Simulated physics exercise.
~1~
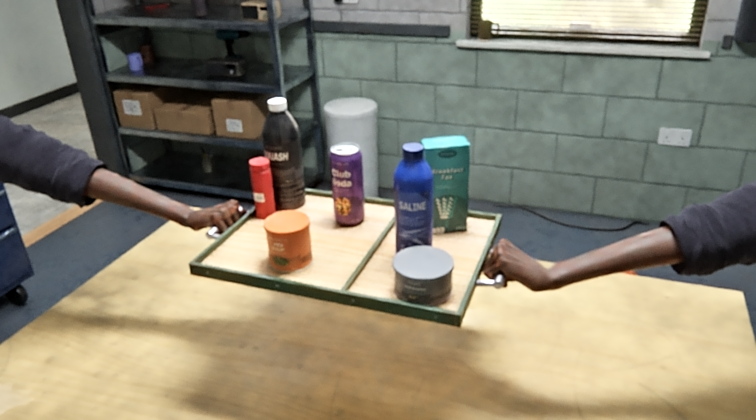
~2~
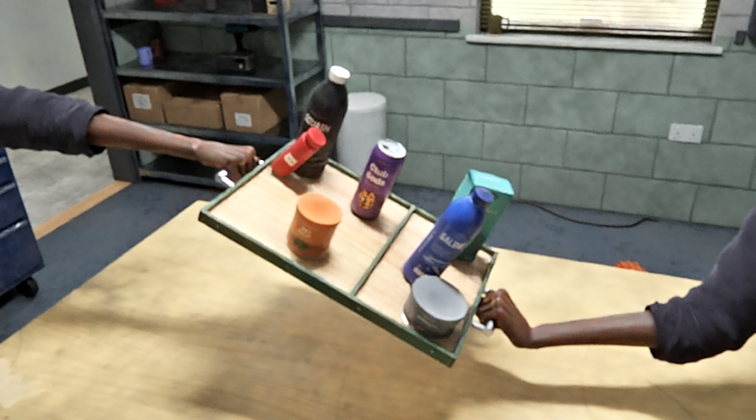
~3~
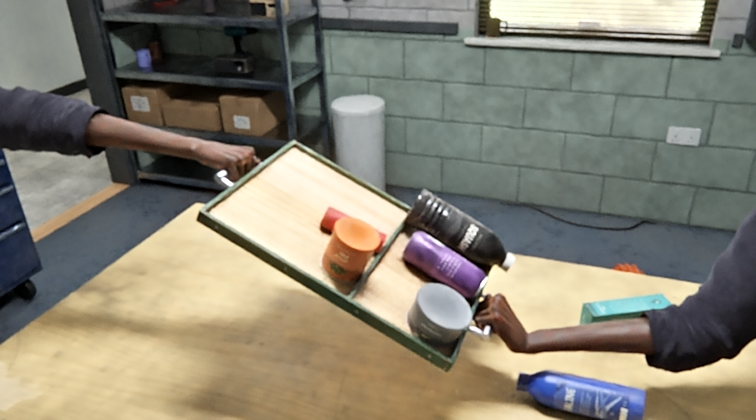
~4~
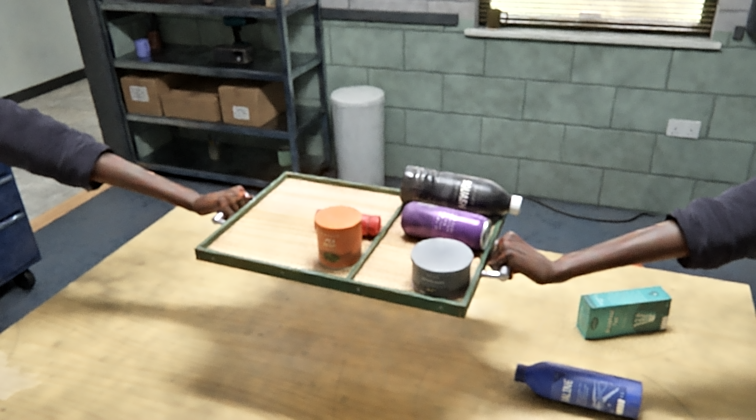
Two hands tipped a serving tray steeply down to the right, toppling the bottles, can and red shaker and sending the blue bottle and turquoise carton onto the table, then partly levelled it with the orange and grey tubs still upright.
